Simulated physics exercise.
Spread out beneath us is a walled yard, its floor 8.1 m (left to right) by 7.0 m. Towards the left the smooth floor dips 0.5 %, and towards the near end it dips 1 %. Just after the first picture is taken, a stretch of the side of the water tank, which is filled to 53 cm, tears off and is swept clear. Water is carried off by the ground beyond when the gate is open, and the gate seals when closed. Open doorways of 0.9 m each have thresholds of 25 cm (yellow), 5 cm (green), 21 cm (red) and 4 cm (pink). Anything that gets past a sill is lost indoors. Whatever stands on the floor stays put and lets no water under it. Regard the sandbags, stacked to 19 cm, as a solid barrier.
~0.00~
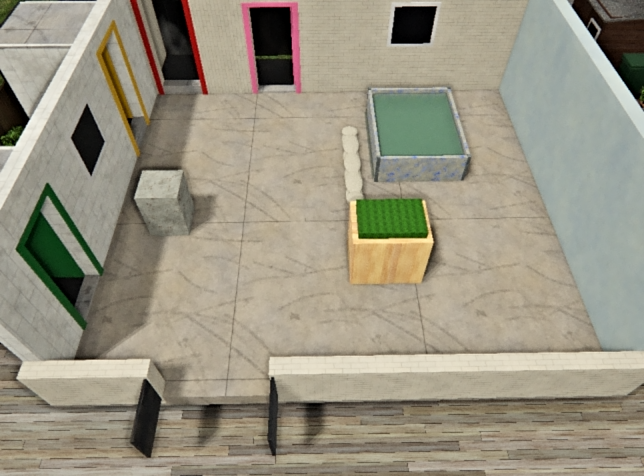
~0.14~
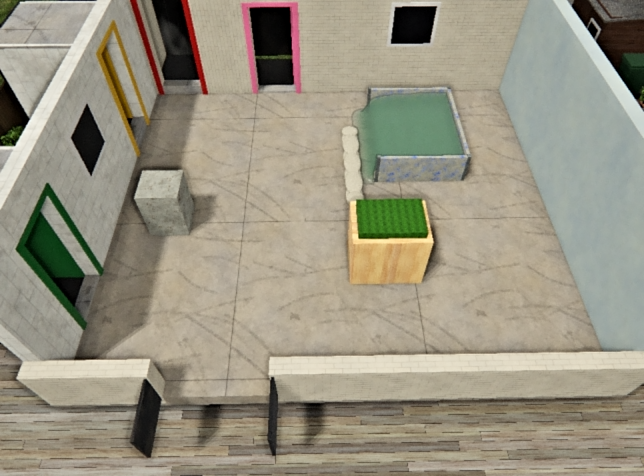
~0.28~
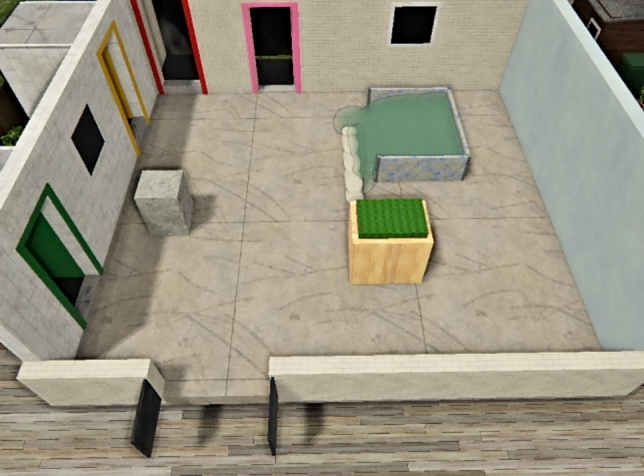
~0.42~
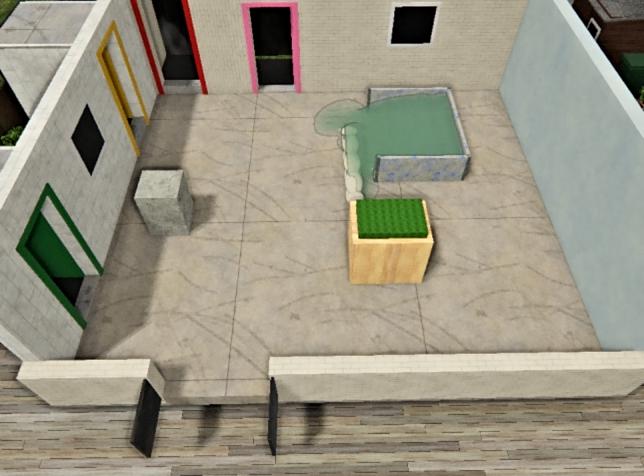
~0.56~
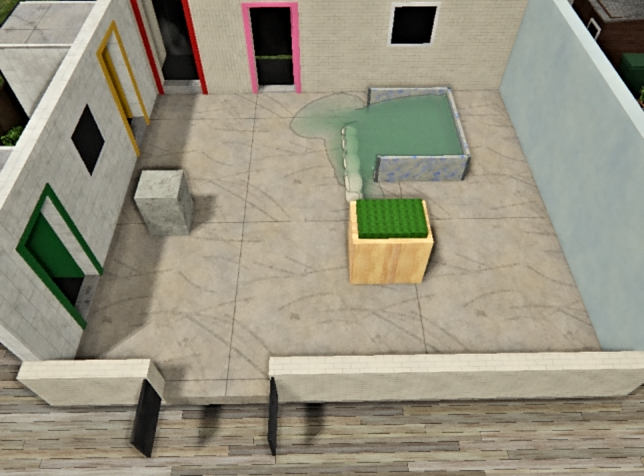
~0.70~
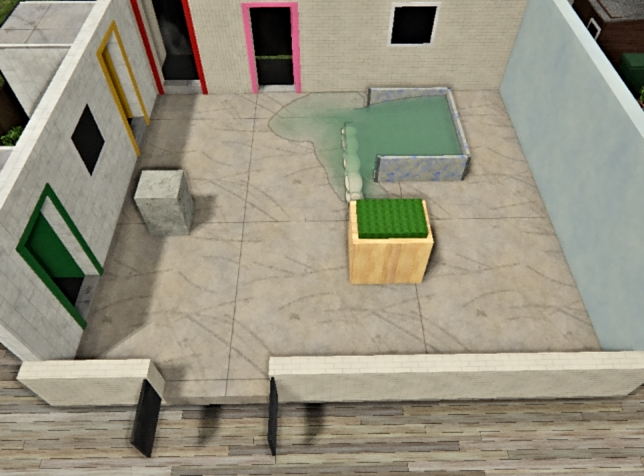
In a walled yard with open doorways, a stone-sided tank of still green water stands near a row of pale sandbags. The tank's left side opens and water pours out onto the floor, spreading leftward past the far end of the sandbags, then widening towards the near side around them.
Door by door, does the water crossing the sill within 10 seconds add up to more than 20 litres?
One by one: At the yellow door the inflow will be within bounds; at the green door the inflow will be within bounds; at the red door the inflow will be within bounds; at the pink door the inflow will be out of bounds.
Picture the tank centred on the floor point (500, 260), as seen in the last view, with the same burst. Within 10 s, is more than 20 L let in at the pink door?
Lab note: Pink door limit not exceeded.
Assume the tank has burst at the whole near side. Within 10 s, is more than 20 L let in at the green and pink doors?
Result: Green limit passed, pink limit not passed.
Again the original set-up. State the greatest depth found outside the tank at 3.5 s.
Peak depth: Approx. 21 cm.
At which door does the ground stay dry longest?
That would be the green door.
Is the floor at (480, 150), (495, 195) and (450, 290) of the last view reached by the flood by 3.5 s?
Well, the first is untouched by it, the next untouched by it, the last untouched by it.
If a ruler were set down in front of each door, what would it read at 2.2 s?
In centimetres, the yellow door has 4, the green door 0, the red door 6 and the pink door 10.
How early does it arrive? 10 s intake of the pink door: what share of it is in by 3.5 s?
Some 85 per cent by then.
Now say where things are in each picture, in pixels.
In the first frame, still water, 53 cm deep, in the water tank at (416, 124).
In the second frame, water pours out at (374, 137) and has run 1.1 m, to (372, 183); typically 7 cm deep outside, 53 cm at the water tank's back.
In the third frame, the front is at (364, 192), 1.4 m from the gap at (374, 138); 1.1 m2 of floor is under water; 53 cm left at the back of the water tank.
In the fourth frame, water pours out at (374, 138) and has run 1.7 m, to a hidden place; typically 10 cm deep outside, 52 cm at the water tank's back.
In the fifth frame, water pours out at (374, 138) and has run 2.1 m, to a hidden place; typically 7 cm deep outside, 45 cm at the water tank's back.
In the sixth frame, the front is at a hidden place, 2.4 m from the gap at (374, 138); 4.6 m2 of floor is under water; 46 cm left at the back of the water tank.
After 1.4 s water covers 25 % of the floor and is deepest (38 cm) near (364, 164); yellow door not reached, green door not reached, red door not reached, pink door 12 cm at the sill, 0 L in.
After 2.2 s water covers 40 % of the floor and is deepest (26 cm) near (365, 170); yellow door 4 cm at the sill, 0 L in, green door not reached, red door 6 cm at the sill, 0 L in, pink door 10 cm at the sill, 19 L in.
After 3.5 s water covers 45 % of the floor and is deepest (21 cm) near (159, 116); yellow door 17 cm at the sill, 0 L in, green door not reached, red door 14 cm at the sill, 0 L in, pink door 6 cm at the sill, 36 L in.
After 6.0 s water covers 55 % of the floor and is deepest (17 cm) near (68, 383); yellow door 8 cm at the sill, 0 L in, green door 5 cm at the sill, 0 L in, red door 7 cm at the sill, 0 L in, pink door 5 cm at the sill, 42 L in.
After 10.0 s water covers 75 % of the floor and is deepest (10 cm) near (72, 371); yellow door 6 cm at the sill, 0 L in, green door 4 cm at the sill, 1 L in, red door 4 cm at the sill, 0 L in, pink door 3 cm at the sill, 43 L in.
